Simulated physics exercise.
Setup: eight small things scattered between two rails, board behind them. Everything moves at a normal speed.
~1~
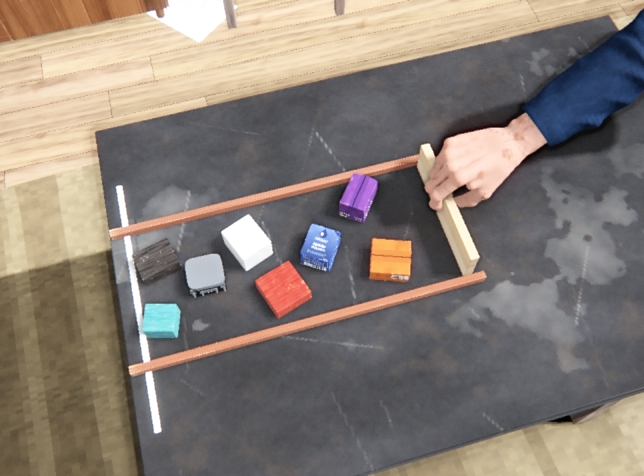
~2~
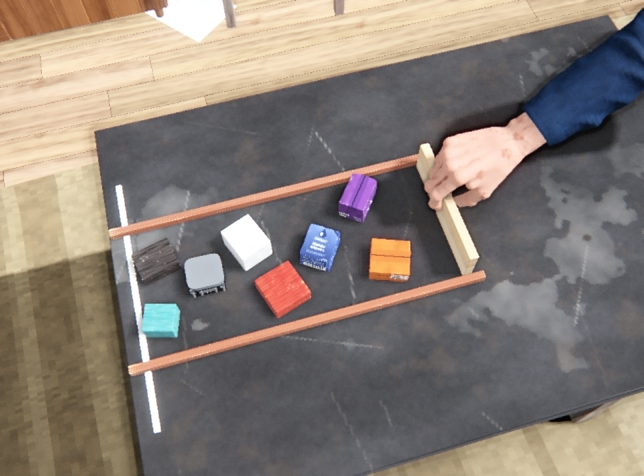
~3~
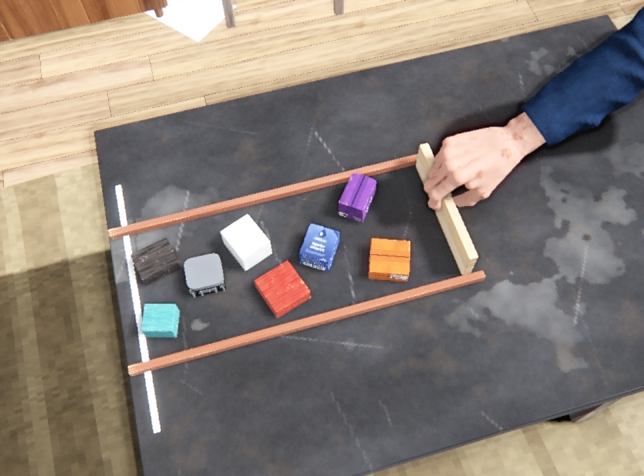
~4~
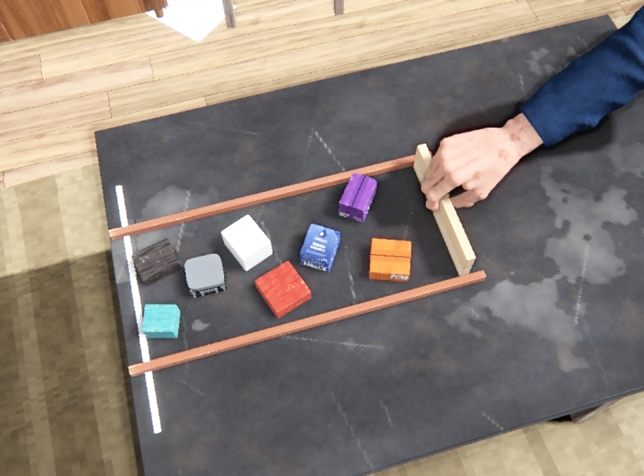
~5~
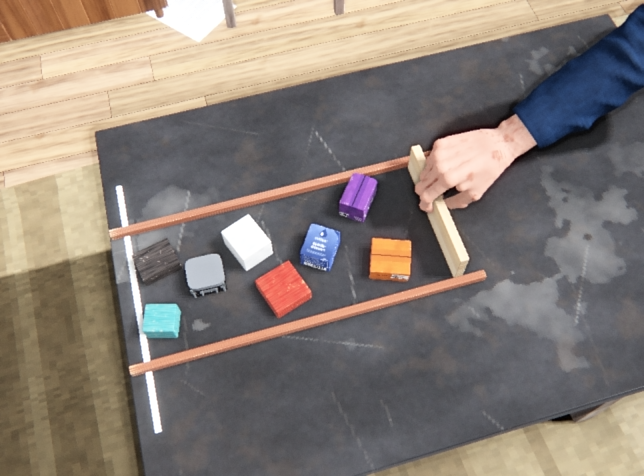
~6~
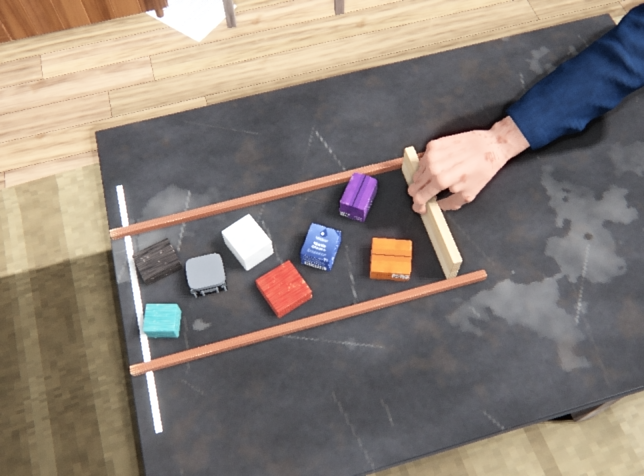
The clip shows eight small blocks and boxes scattered between two rails on a dark tabletop, where a hand holds a wooden board still at the right, then slides it slightly left while the scattered objects stay in place.
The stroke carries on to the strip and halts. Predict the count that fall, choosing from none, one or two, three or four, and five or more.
Spilled: More than four.
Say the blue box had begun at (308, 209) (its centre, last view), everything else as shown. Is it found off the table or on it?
In that case it plunges.
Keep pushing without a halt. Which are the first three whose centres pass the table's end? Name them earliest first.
Sequence: Turquoise block, black block, red block.
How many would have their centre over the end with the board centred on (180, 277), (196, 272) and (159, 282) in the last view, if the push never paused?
The counts would come out as 2, 2 and 5.
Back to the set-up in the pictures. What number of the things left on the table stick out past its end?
You'd get 2.
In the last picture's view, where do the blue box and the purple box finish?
I'd put one at around (120, 308) and the other at around (115, 262).
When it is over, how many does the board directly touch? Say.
2 in contact.
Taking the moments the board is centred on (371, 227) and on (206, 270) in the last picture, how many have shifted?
By then 2, and 8.
Soon after, none off yet; turquoise block at rest near (162, 321); black block at rest near (157, 262); grey case at rest near (207, 275).
After that, none off yet; turquoise block at rest near (162, 321); black block at rest near (157, 262); grey case displaced about its own width near (186, 283).
And then, one off so far; turquoise block on its way down near (108, 369); black block tilting well over near (97, 278); grey case displaced well along near (136, 303).
In the end, the number that fall off is five or more; gone, orange box, red block, white block, grey case, black block and turquoise block.
